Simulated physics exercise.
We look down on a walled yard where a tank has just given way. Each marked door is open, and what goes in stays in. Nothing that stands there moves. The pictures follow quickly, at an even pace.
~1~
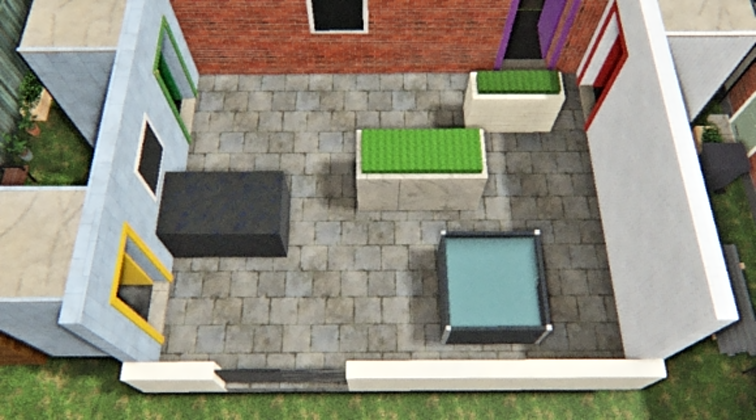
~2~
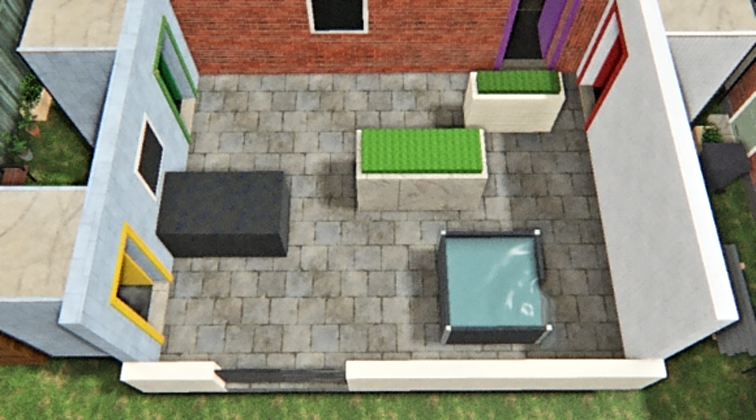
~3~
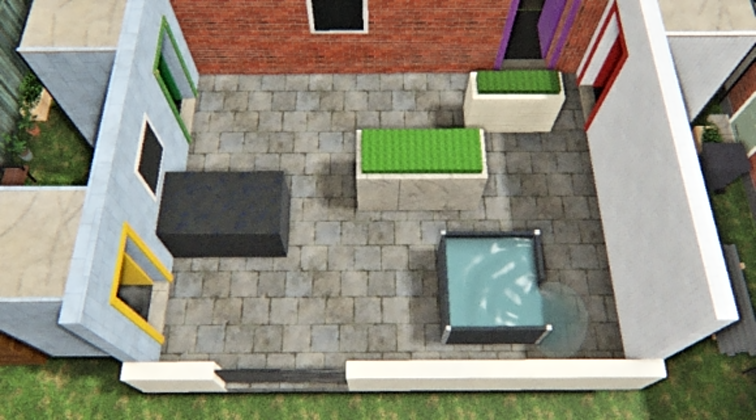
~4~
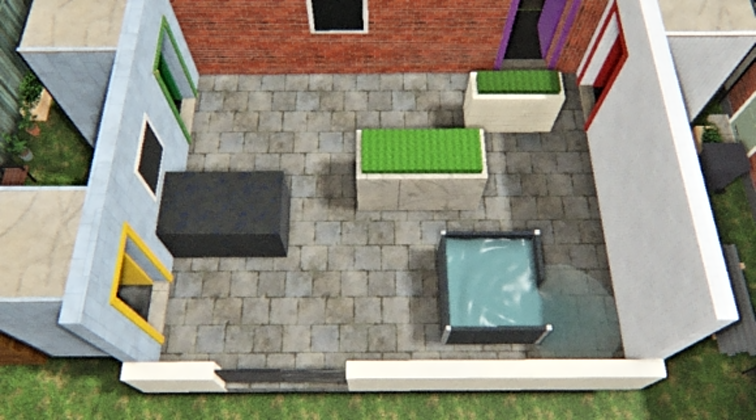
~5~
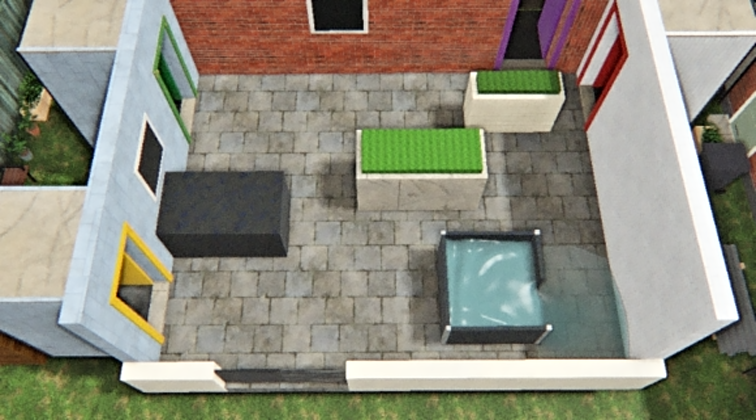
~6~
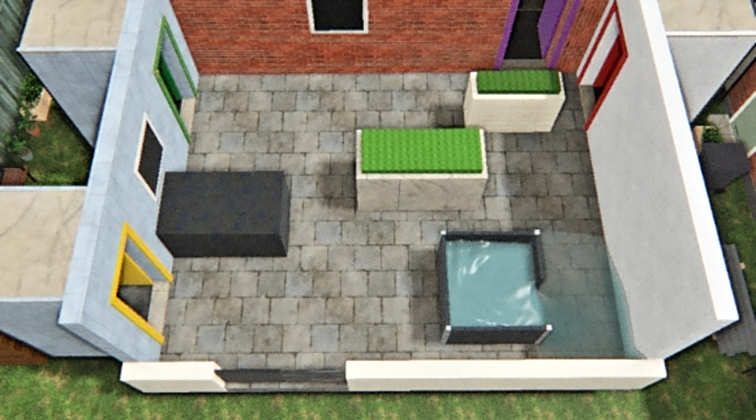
The clip shows a walled, paved yard with a dark block, two grass-topped planters and a square water tank; the tank's right side opens and water pours out, spreading across the paving to the white right-hand wall.
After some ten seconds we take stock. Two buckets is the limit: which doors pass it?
The green door lets in a lot; the purple door admits no more than that; the yellow door admits no more than that; the red door lets in a lot.
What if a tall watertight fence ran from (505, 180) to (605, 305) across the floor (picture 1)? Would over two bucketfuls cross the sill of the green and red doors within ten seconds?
In short: The green door keeps below it; the red door is under.
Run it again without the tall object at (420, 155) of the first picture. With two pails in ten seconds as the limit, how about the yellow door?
My reading: Yellow door stays under.
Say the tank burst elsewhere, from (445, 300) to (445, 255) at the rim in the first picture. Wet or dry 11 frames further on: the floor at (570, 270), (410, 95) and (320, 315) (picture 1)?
In that order: Clear, dry, under water.
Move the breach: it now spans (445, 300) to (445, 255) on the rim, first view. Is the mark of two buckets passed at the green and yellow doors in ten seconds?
Then: Green holds, yellow takes more.
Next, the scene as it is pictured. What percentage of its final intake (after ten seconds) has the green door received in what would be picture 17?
Near 0 in a hundred.
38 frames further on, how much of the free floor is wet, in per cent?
Roughly 75 per cent.
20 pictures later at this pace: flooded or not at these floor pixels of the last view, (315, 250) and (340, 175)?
In turn: Dry, not flooded.
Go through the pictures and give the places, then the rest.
The first picture shows the tank at (493, 281) is whole and still.
In the second picture, water pours out at (536, 312) and has run to (541, 346).
In the third picture, water pours out at (535, 313) and has run to (582, 309).
In the fourth picture, water pours out at (534, 314) and has run to (619, 331).
In the fifth picture, water pours out at (534, 314) and has run to (608, 267).
In the sixth picture, water pours out at (534, 314) and has run to (604, 243).
A moment on, water covers 10 % of the floor; the green door not reached, the purple door not reached, the yellow door not reached, the red door not reached.
Next, water covers 25 % of the floor; the green door not reached, the purple door not reached, the yellow door not reached, the red door wet at the sill, nothing in.
Then, water covers 45 % of the floor; the green door not reached, the purple door under two buckets in, the yellow door not reached, the red door under two buckets in.
Later, water covers 75 % of the floor; the green door not reached, the purple door under two buckets in, the yellow door wet at the sill, nothing in, the red door over two buckets in.
In the end, water covers 90 % of the floor; the green door over two buckets in, the purple door under two buckets in, the yellow door wet at the sill, nothing in, the red door over two buckets in.
